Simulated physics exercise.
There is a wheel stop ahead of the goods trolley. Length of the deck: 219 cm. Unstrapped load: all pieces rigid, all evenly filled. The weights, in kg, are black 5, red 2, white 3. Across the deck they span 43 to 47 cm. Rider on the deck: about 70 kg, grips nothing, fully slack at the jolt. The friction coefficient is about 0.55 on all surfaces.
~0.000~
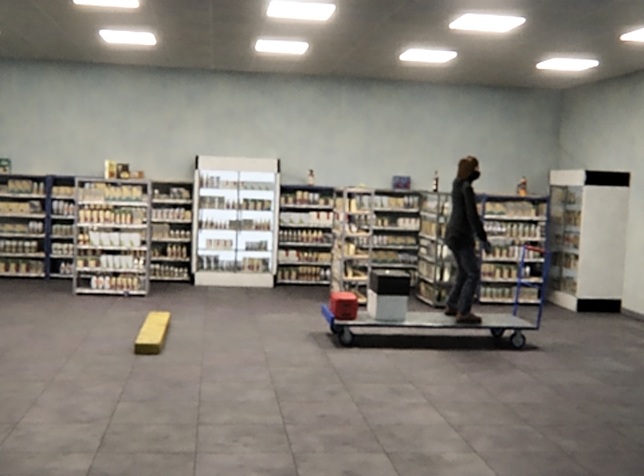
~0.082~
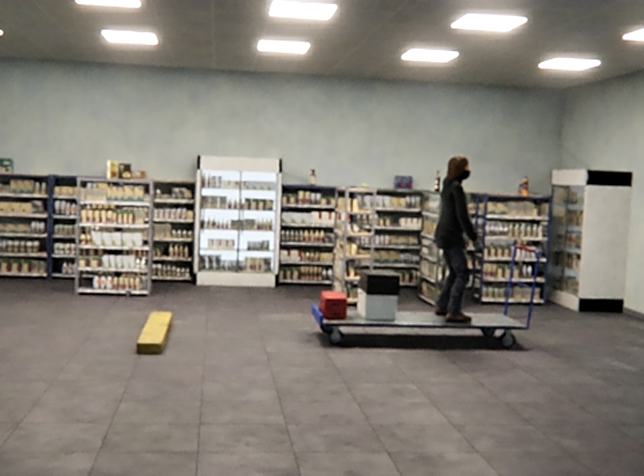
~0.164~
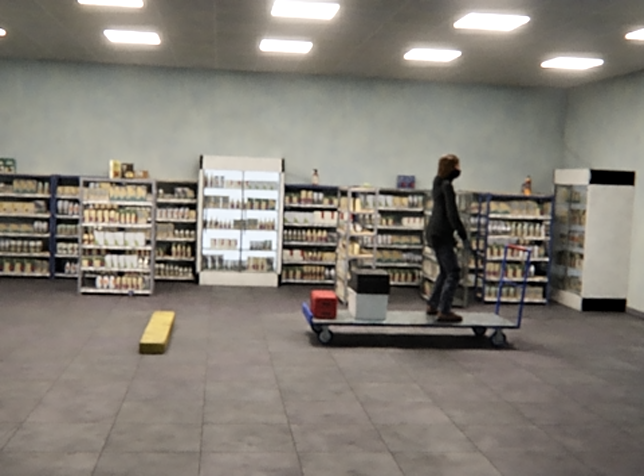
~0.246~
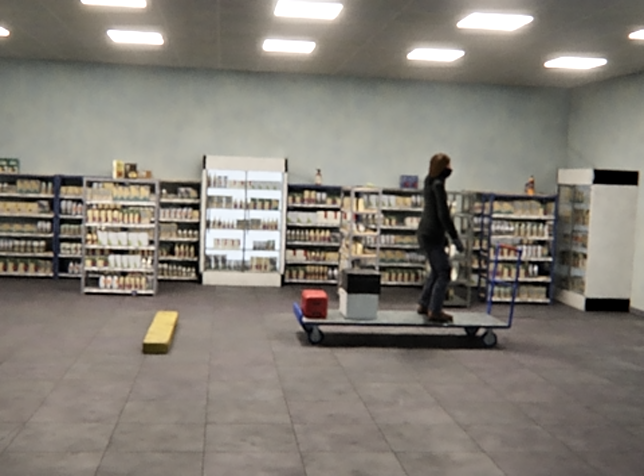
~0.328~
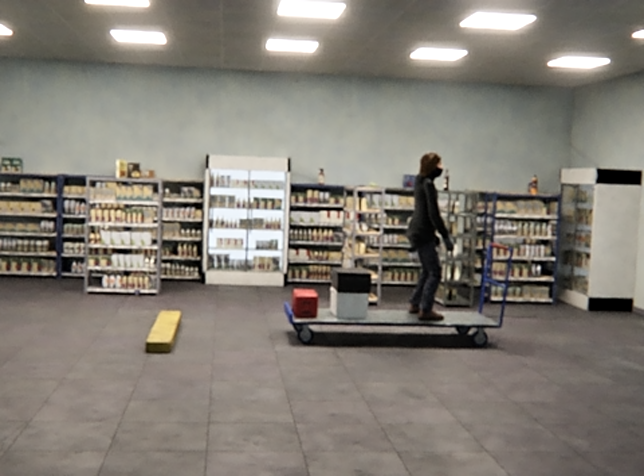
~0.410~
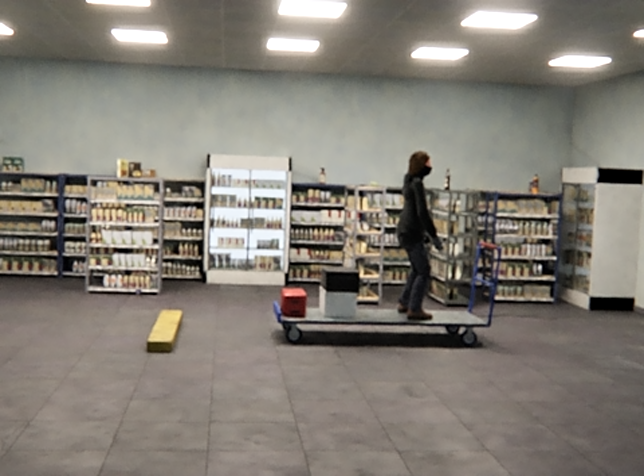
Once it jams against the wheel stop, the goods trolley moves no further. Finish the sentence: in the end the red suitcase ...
In the end the red suitcase is left on the deck.
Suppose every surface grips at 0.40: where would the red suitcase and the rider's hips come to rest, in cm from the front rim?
The red one would stop 20 behind the front rim, and the hips 80 behind it.
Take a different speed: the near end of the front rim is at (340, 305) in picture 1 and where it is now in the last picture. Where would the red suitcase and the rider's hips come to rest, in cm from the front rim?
Red 0 behind, hips 80 behind.
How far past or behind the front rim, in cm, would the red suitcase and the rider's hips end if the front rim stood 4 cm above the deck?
In that case red 10 behind, hips 80 behind.
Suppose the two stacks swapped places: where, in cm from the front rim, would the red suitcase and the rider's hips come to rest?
Red 50 behind, hips 80 behind.
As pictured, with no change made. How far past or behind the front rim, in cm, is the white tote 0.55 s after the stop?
Behind the rim, near 45 cm.
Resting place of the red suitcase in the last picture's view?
End point: About (185, 300) px.
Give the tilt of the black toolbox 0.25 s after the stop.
I'd put the tilt at close to 0°.
After 1.09 s the deck stops.
After 1.64 s the red suitcase is 16 cm behind the rim, tilted 0°, near (185, 300) in the last picture's view.
After 2.09 s the red suitcase is 15 cm behind the rim, tilted 0°, near (185, 300) in the last picture's view.
When all is still (4.1 s), nothing is past the rim; behind it, black toolbox, red suitcase, white tote and the rider's hips.
